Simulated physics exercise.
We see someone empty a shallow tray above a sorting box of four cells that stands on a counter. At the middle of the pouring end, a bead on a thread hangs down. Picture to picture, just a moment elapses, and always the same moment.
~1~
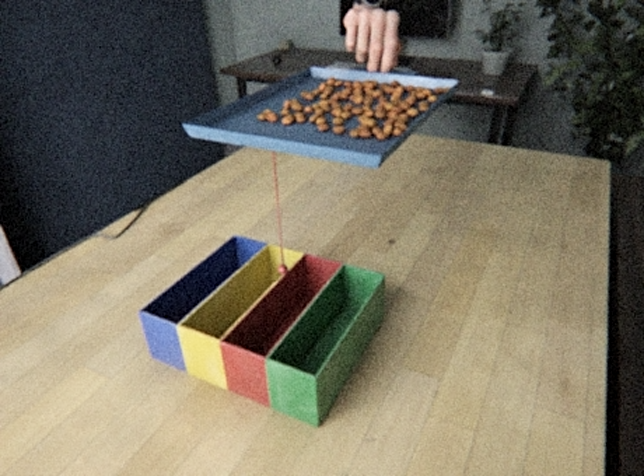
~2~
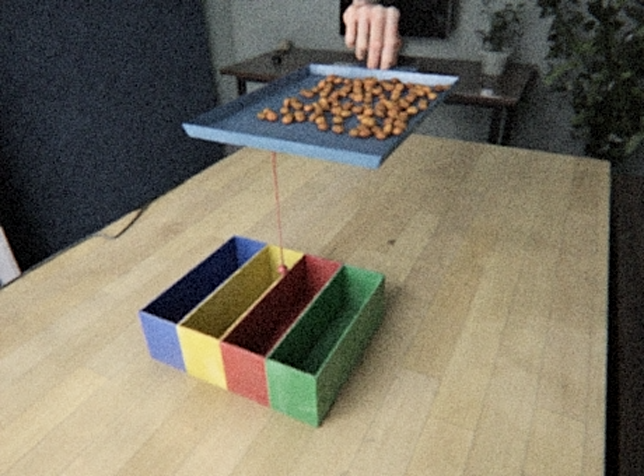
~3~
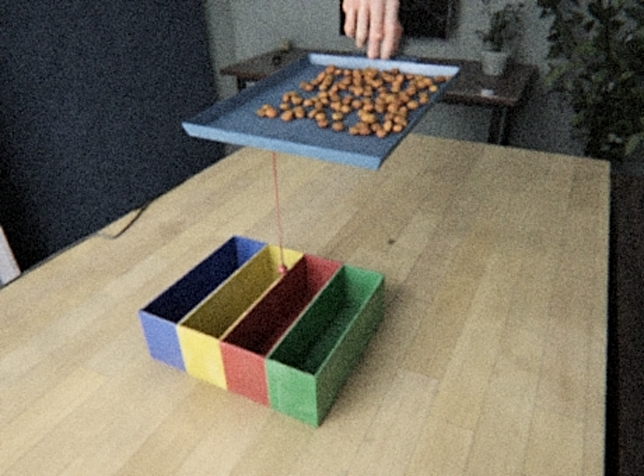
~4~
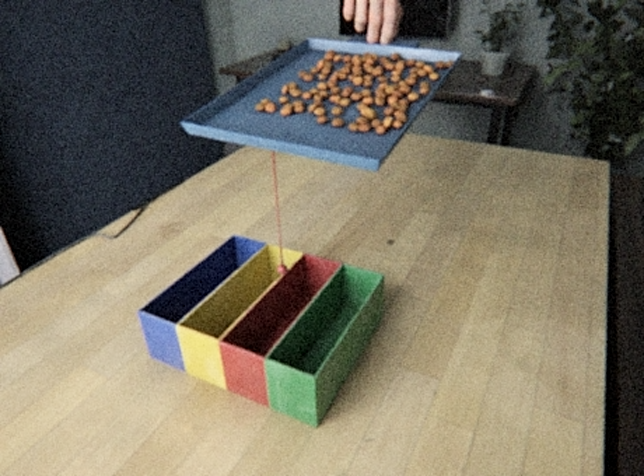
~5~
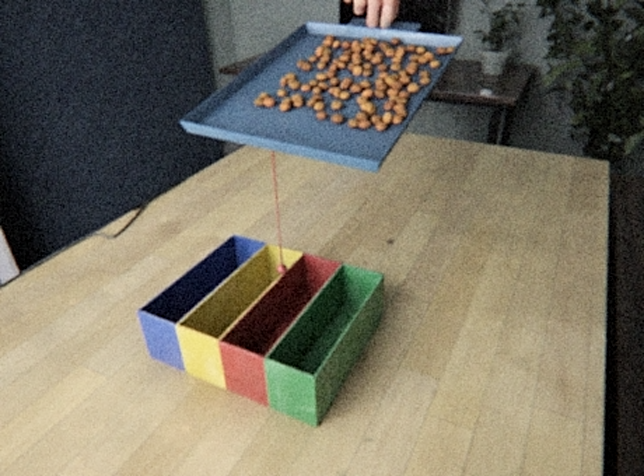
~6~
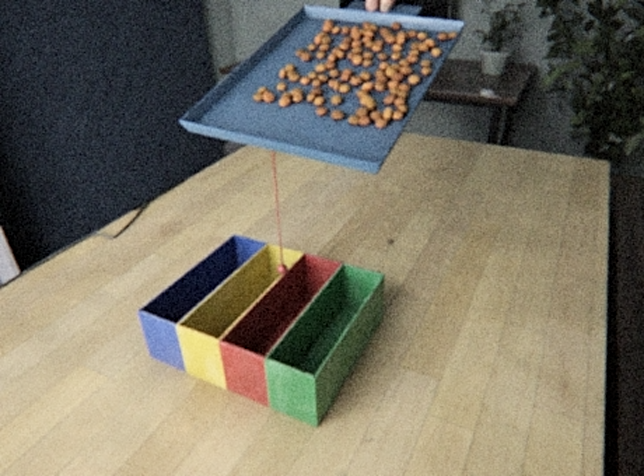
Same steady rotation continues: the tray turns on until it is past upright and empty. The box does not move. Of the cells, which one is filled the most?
The green cell is filled the most.
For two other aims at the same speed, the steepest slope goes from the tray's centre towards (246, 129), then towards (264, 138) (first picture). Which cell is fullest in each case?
Try 1 - the cell in blue; try 2 - the cell in blue.
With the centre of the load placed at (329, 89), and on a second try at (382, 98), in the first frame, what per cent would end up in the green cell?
It's 30 percent the first time and 40 percent the second.
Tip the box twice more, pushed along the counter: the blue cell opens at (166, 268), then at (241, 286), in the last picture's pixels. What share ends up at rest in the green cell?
The first try yields 20% and the second yields 30%.
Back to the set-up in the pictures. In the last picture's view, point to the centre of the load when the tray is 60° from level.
(320, 152).
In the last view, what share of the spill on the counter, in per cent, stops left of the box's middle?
Around 10 percent of the pieces.
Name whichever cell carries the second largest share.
It's the red cell that ends up second.
Just after the last frame, tray tipped steeply; the larger part on the tray; roughly a quarter falling or outside the box.
A moment on, tray tipped right over; about a tenth on the tray; roughly a quarter in the green cell; roughly a quarter in the red cell; about a tenth in the yellow cell; roughly a third falling or outside the box.
Further on, tray tipped past a quarter turn; roughly a third in the green cell; roughly a quarter in the red cell; about a tenth in the yellow cell; roughly a quarter falling or outside the box.
When it is over, tray tipped past a quarter turn; roughly a third in the green cell; roughly a quarter in the red cell; about a tenth in the yellow cell; not one in the blue cell; roughly a quarter outside the box.
